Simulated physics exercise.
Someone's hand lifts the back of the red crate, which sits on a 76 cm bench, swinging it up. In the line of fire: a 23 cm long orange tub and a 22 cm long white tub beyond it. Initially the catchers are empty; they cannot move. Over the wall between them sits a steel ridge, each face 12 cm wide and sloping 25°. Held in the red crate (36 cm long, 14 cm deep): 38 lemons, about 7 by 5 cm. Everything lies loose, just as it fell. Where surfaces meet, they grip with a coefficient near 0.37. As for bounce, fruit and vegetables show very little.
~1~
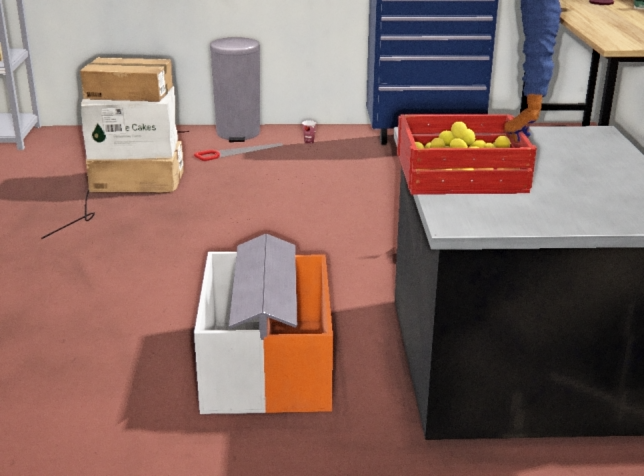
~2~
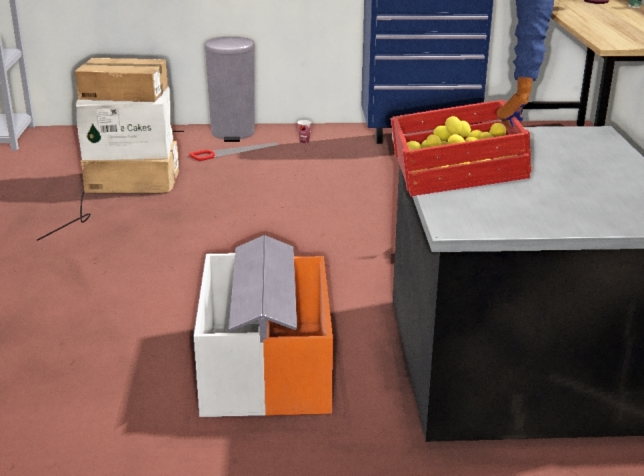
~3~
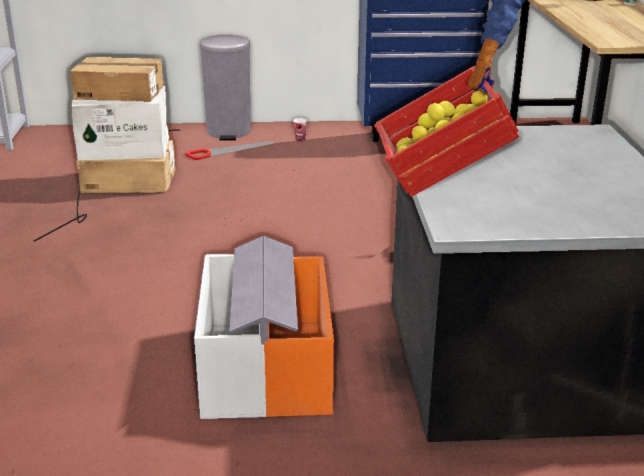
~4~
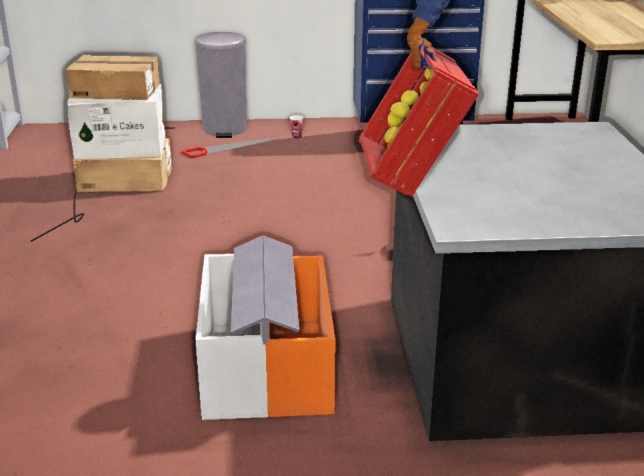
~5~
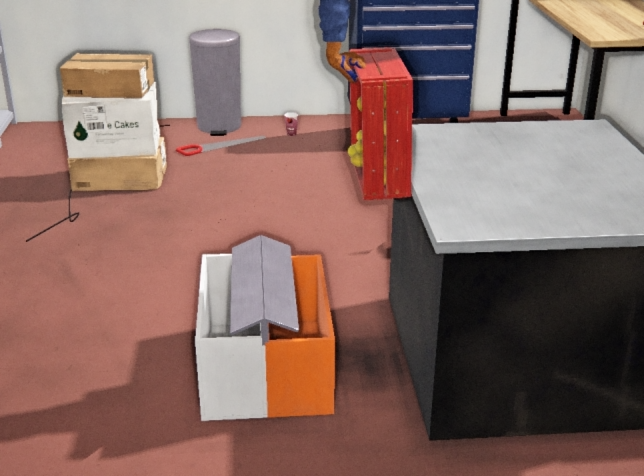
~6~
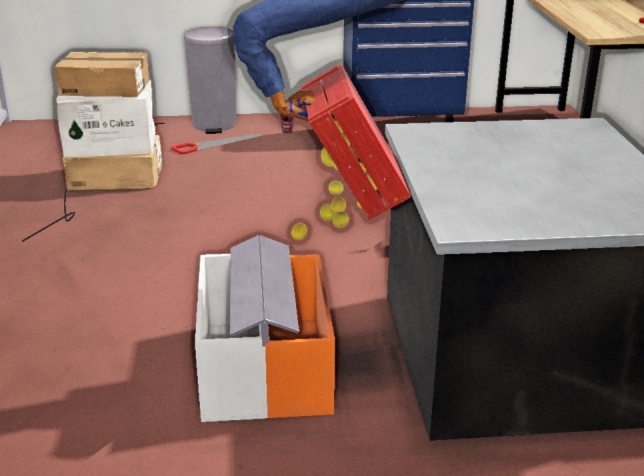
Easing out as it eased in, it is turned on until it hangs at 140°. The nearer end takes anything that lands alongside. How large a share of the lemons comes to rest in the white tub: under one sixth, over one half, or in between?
It comes to a share beneath a sixth.
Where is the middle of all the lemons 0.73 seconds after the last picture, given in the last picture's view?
The centre sits near (302, 349).
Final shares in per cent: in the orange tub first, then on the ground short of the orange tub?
Around 65 % in the first place and around 25 % in the second.
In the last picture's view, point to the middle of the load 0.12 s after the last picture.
At roughly (325, 205).
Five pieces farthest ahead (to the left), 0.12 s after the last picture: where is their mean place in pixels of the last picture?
Their mean place is near (292, 216).
Then, 0.12 s after the last picture, tilt 132°; 8 still in the red crate, 1 in the orange tub and 29 in the air.
Then, 0.26 s after the last picture, tilt 140°; 12 in the orange tub and 26 in the air.
Then, 0.47 s after the last picture, tilt 140°; 22 in the orange tub, 2 in the white tub, 4 on the ground short of the orange tub and 10 in the air.
When it is over (0.73 s after the last picture), 25 in the orange tub, 2 in the white tub, 10 on the ground short of the orange tub and 1 on the ground beyond the white tub. Asked share, 2 of 38, 5 per cent.
